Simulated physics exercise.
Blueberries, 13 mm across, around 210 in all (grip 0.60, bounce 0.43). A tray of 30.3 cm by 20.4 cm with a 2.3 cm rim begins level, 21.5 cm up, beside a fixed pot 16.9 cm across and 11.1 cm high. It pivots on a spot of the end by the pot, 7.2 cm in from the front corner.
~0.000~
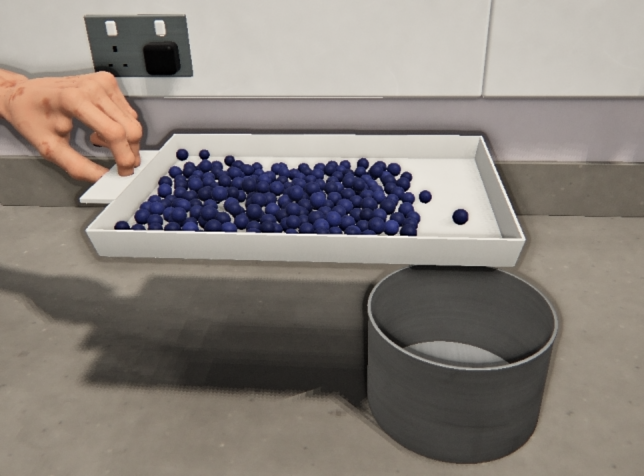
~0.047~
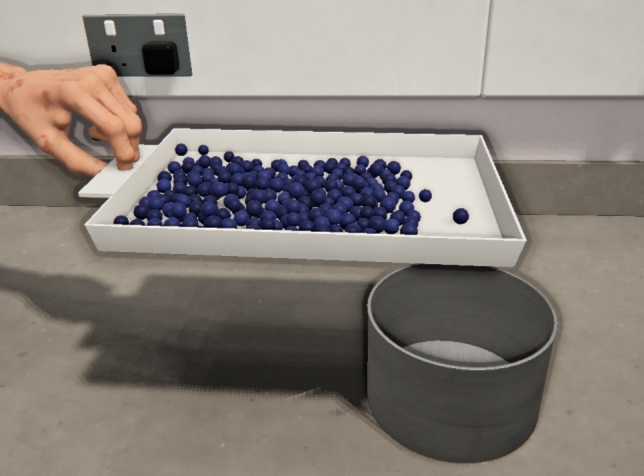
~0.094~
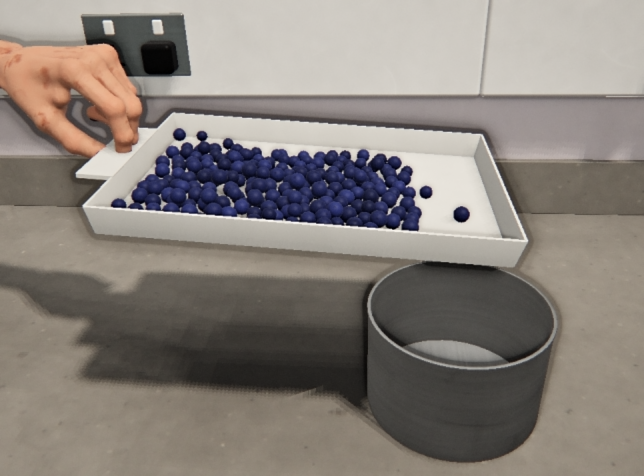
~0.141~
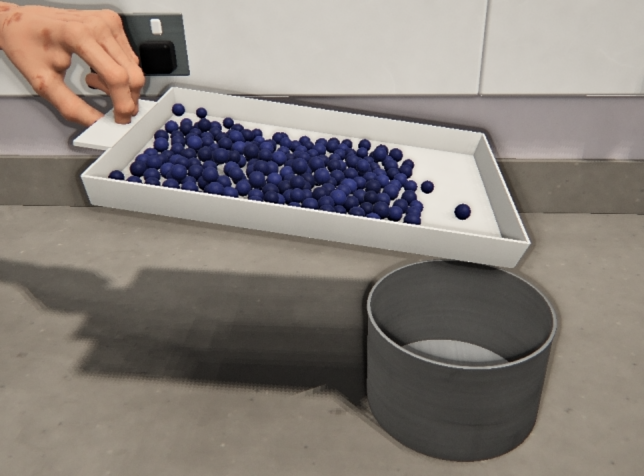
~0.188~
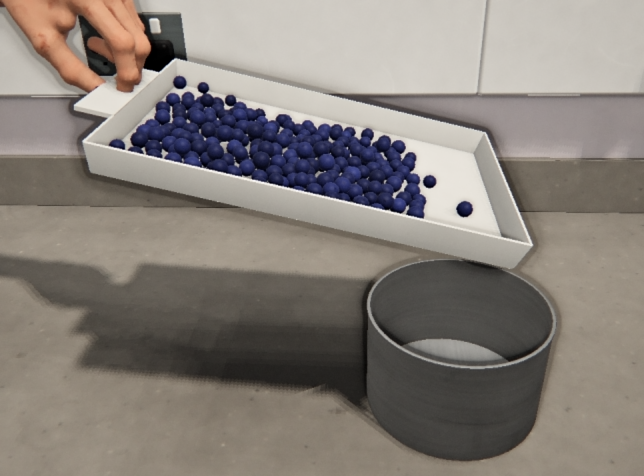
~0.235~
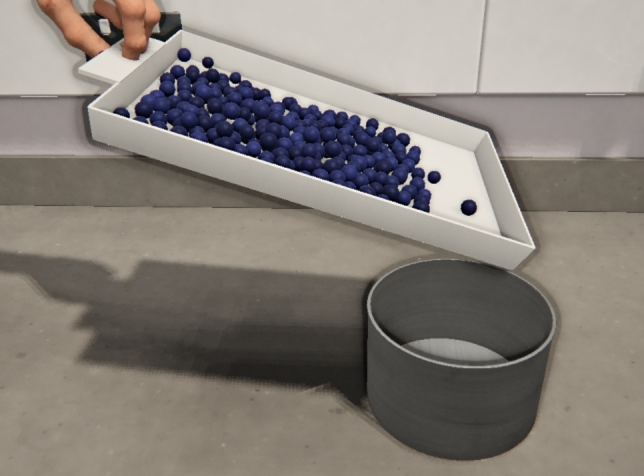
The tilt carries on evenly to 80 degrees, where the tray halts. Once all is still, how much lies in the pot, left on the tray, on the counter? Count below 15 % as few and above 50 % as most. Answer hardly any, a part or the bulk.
In the pot: Hardly any; left on the tray: A part; on the counter: The bulk.
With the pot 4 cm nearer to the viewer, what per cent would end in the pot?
In that case some 5 per cent.
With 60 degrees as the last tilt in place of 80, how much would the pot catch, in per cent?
Then about 0 per cent.
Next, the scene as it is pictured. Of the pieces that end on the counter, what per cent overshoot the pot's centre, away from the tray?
About 100 per cent.
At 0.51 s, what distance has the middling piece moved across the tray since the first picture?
Some 7 cm.
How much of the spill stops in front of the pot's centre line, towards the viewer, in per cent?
Roughly 60 per cent.
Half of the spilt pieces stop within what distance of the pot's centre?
Roughly 20 cm.
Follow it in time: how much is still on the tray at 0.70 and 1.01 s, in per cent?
About 95, 45.
After 0.51 s, tilt 49 degrees; the tray holds 100 %, the pot 0 %.
After 0.70 s, tilt 70 degrees; the tray holds 95 %, the pot 0 %.
Then, at 1.01 s, tilt 80 degrees; the tray holds 45 %, the pot 0 %.
At rest (1.9 s), pot 5 %, tray 35 %, counter 60 %.
